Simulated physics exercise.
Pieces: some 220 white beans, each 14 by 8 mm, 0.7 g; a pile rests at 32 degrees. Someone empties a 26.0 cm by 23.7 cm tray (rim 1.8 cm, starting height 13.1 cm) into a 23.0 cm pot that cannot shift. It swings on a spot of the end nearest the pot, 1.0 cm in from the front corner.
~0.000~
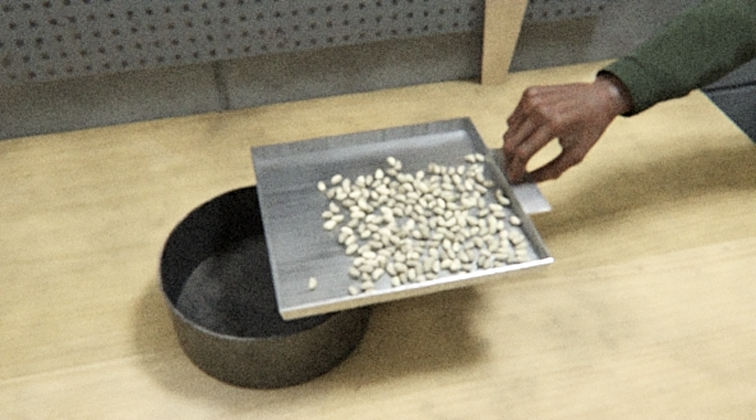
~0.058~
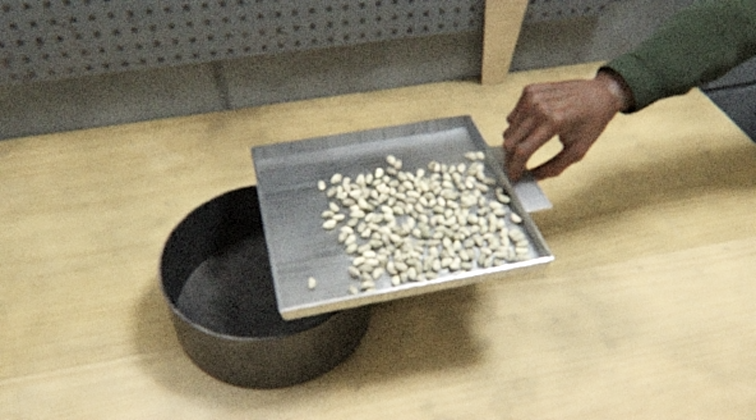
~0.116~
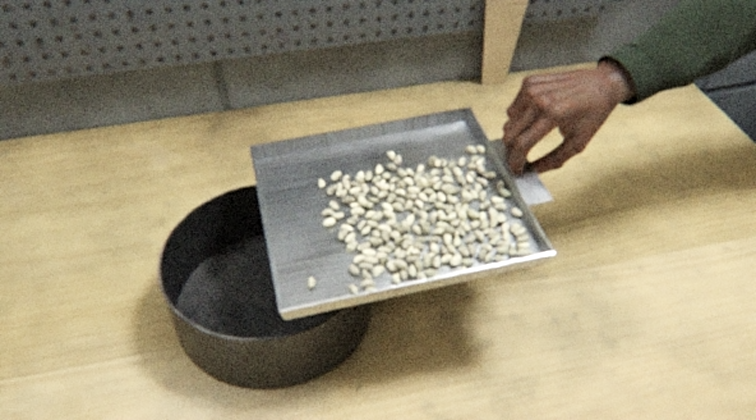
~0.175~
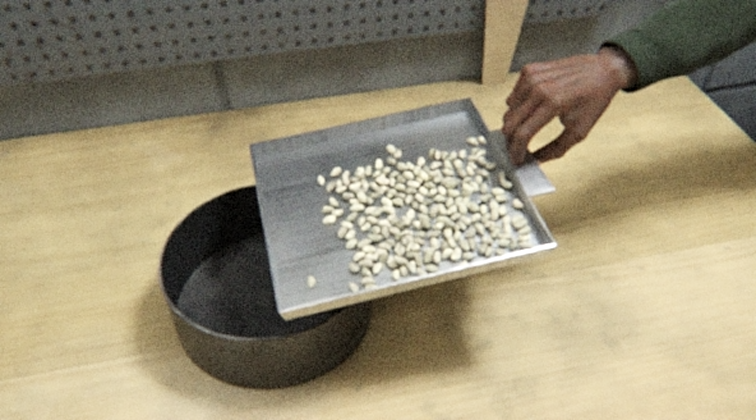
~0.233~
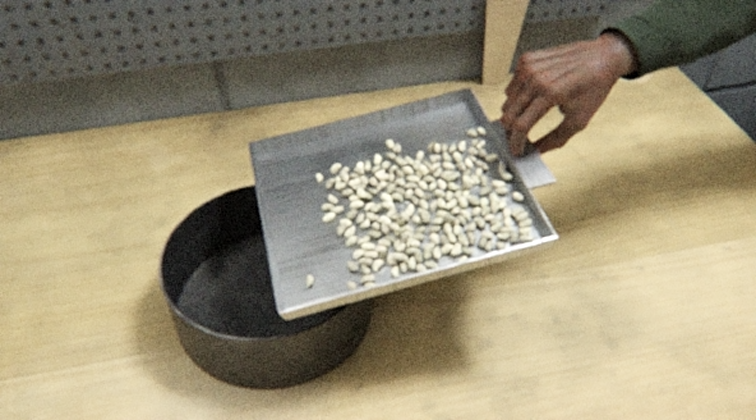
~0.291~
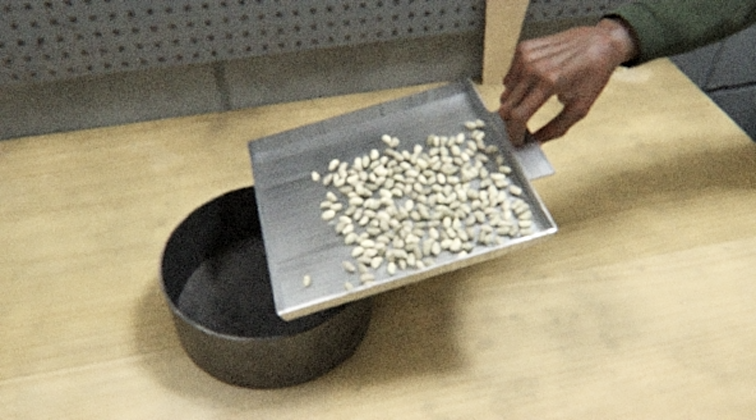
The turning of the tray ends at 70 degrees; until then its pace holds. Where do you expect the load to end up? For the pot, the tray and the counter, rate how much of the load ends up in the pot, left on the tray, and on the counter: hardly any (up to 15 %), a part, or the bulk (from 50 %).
Pot: A part; tray: A part; counter: A part.
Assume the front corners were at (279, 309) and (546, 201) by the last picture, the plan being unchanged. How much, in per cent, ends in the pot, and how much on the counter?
Final per cent - pot 45, counter 5.
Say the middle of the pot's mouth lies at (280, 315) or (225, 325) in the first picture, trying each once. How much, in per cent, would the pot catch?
Estimates: 65 in a hundred and 65 in a hundred.
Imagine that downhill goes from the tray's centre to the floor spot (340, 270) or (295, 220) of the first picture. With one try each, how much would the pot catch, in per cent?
I'd put it at roughly 0 per cent for the first tilt and roughly 35 per cent for the second.
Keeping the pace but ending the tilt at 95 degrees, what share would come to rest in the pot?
Estimated share: About 55 %.
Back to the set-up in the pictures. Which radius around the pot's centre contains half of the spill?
Some 20 cm, give or take.
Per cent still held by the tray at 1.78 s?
80 %, give or take.
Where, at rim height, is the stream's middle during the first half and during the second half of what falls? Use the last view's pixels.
Earlier half at about (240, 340), later half at about (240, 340) in pixels.
After 0.89 s, tilt 38 degrees; the tray holds 100 %, the pot 0 %.
After 1.30 s, tilt 57 degrees; the tray holds 95 %, the pot 5 %.
Then, at 1.78 s, tilt 70 degrees; the tray holds 80 %, the pot 10 %.
At rest (3.3 s), pot 30 %, tray 35 %, counter 30 %.
